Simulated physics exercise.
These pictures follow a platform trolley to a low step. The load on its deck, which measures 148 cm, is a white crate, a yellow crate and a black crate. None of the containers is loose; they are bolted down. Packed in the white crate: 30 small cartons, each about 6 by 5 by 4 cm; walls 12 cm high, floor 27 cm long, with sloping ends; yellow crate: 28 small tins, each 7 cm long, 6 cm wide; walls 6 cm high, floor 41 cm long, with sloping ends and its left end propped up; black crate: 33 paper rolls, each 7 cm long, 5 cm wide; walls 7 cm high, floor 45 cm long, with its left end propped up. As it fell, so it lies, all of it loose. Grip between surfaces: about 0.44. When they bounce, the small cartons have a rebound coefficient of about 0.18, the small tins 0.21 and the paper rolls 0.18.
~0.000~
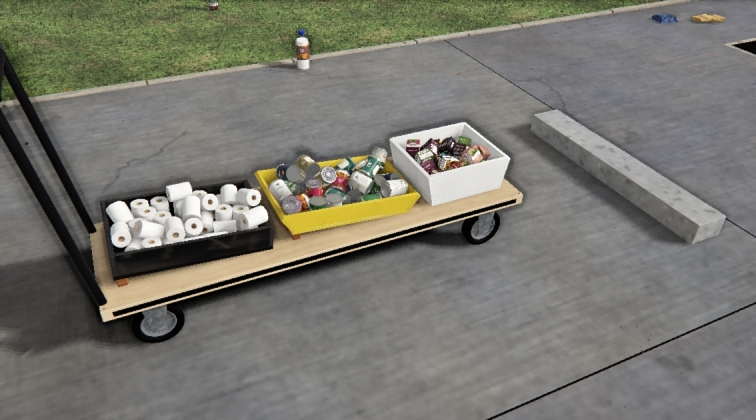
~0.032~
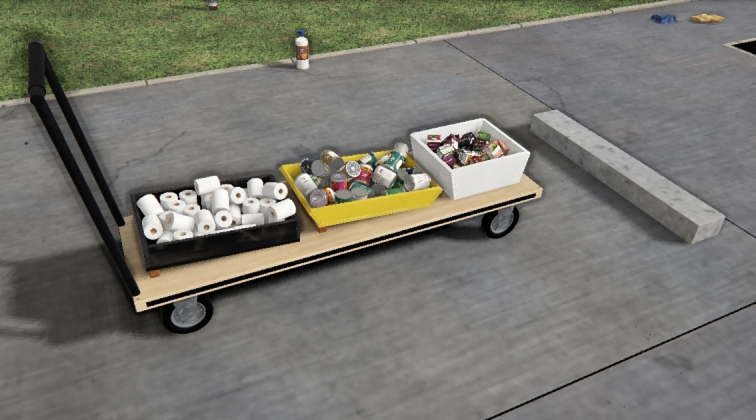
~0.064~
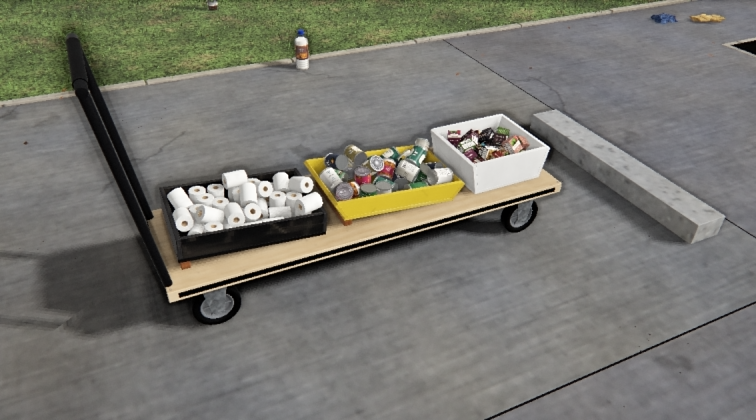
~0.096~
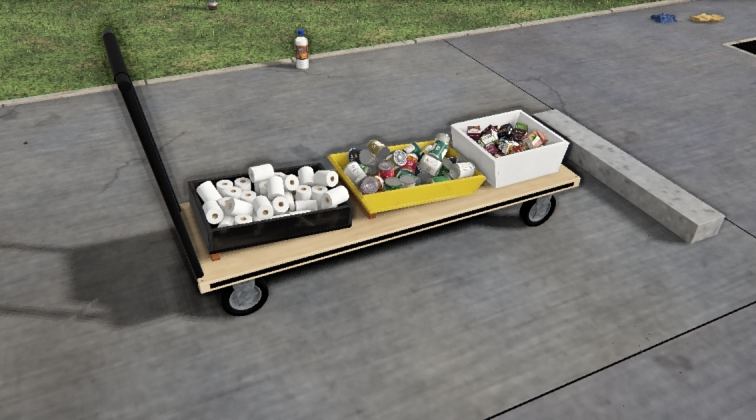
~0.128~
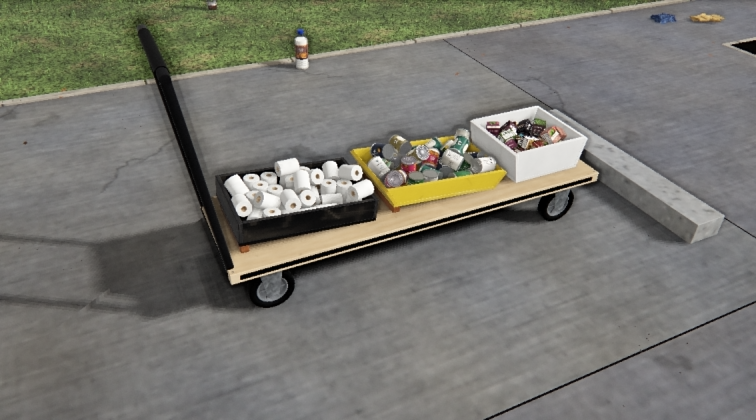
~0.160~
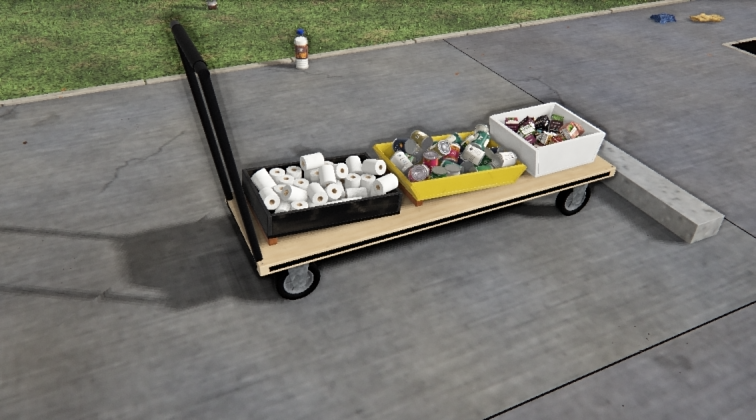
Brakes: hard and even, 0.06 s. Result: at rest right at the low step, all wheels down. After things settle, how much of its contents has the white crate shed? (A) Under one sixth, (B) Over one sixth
Answer: A.
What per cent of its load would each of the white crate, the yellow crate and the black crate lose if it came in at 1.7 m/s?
Then the white crate sheds 0 per cent of its load, the yellow crate 0 per cent, and the black crate 10 per cent.
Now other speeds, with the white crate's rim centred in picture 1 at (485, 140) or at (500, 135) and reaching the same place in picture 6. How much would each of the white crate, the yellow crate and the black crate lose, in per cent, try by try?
Losses in order of the tries would be white crate 0 and 0 %, yellow crate 0 and 0 %, black crate 10 and 0 %.
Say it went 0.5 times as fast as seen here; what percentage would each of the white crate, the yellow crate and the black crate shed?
In that case the white crate sheds 0 per cent, the yellow crate 0 per cent and the black crate 0 per cent.
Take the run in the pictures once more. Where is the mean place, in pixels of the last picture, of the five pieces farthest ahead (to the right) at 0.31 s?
About (612, 117).
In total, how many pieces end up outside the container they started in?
Pieces: Around 16.
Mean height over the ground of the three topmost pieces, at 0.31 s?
About 44 cm.
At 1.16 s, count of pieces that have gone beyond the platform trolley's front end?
About 3.
After 0.21 s, the brake bites.
After 0.31 s, the white crate has all 30, the yellow crate is down by 2 of 28 and the black crate is down by 2 of 33.
After 0.43 s, the white crate is down by 1 of 30, the yellow crate is down by 7 of 28 and the black crate is down by 6 of 33.
After 0.66 s, the white crate is down by 2 of 30, the yellow crate is down by 8 of 28 and the black crate is down by 7 of 33.
When it is over (at 1.16 s), the white crate is down by 2 of 30, the yellow crate is down by 8 of 28 and the black crate is down by 7 of 33. Asked share, 2 of 30, 7 per cent.
